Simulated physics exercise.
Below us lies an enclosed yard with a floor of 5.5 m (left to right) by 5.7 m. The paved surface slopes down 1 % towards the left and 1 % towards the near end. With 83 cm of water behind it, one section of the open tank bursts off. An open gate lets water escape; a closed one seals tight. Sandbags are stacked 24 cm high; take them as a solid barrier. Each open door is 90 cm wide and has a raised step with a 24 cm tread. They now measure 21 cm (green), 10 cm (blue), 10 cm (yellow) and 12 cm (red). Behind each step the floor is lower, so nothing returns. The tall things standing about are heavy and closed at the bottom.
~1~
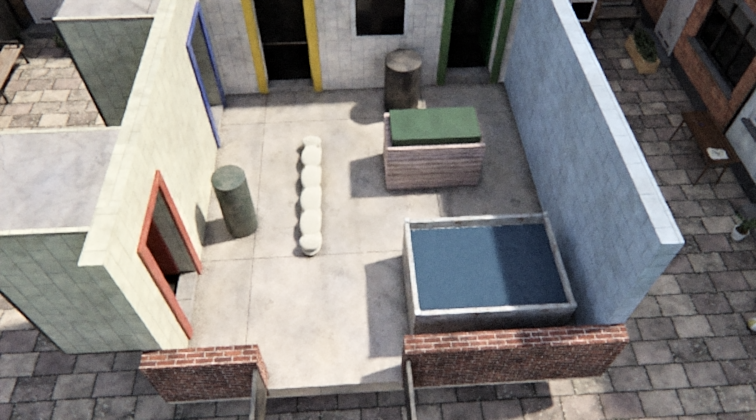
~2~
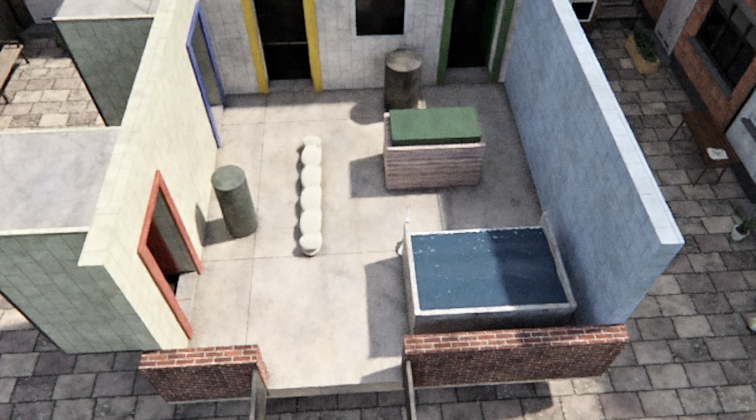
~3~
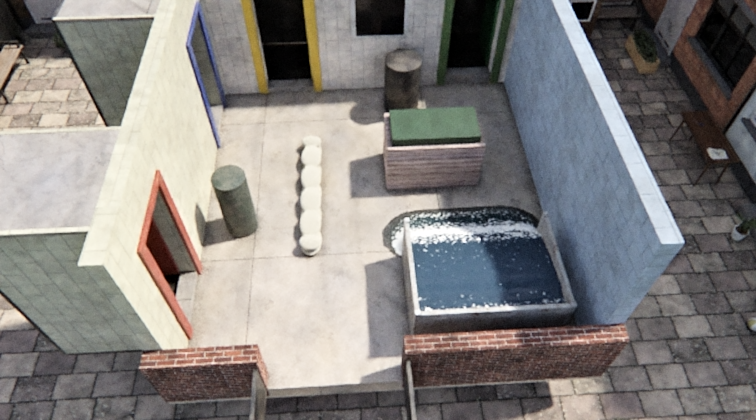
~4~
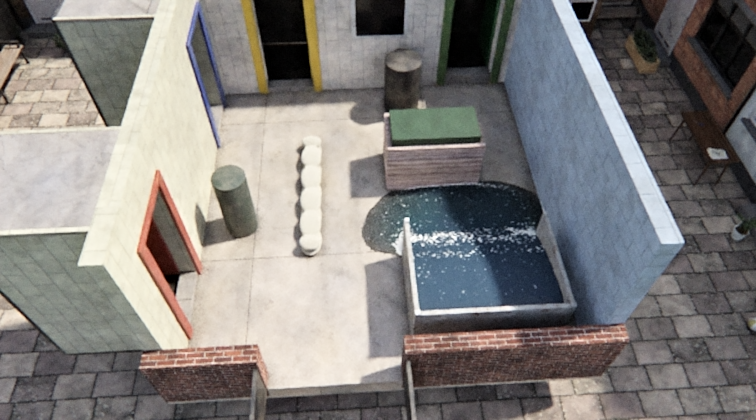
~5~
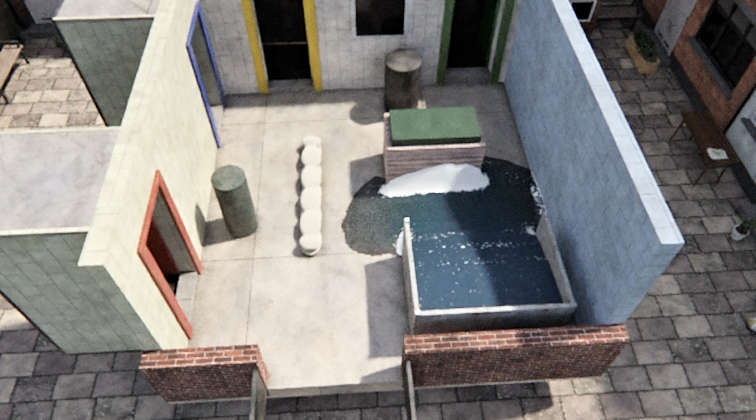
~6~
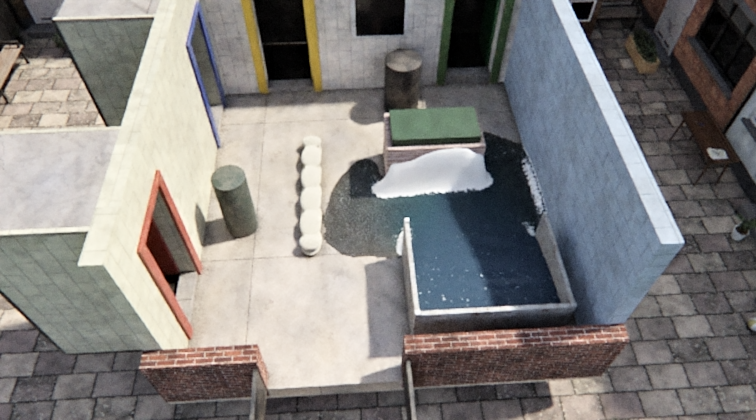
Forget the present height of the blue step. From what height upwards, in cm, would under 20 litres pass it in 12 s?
At least 14.5 cm or so.
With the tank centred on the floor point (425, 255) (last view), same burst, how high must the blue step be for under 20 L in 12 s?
About 13.0 cm.
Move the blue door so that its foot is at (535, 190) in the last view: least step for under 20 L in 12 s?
About 32 cm.
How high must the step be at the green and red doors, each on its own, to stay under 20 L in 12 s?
Roughly 29 cm at green and 7.0 cm at red.
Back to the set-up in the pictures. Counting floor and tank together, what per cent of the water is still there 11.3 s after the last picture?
Some 68 per cent remains.
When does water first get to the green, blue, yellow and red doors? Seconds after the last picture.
Green 0.4 s, blue 2.6 s, yellow 1.0 s, red 2.4 s.
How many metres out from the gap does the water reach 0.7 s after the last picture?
Some 4.4 m out.
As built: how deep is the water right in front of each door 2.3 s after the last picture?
Depths in cm: Green 22, blue 0, yellow 9, red 1.
Then, 0.7 s after the last picture water covers 30 % of the floor, deepest (55 cm) near (501, 85); it has not reached the blue door.
Then, 2.3 s after the last picture water covers 70 % of the floor, deepest (32 cm) near (419, 89); it has not reached the blue door.
Then, 11.3 s after the last picture water covers 95 % of the floor, deepest (12 cm) near (184, 377); 7 cm at the blue door, 63 litres in over its 10 cm step.
At the blue door as built, the water peaked near 20 cm, 3.5 s after the last picture.
With a step of 13.5 cm, 27 litres would have come in within the 12 s; with 16 cm, 13 litres. So under 20 litres takes about 14.5 cm.
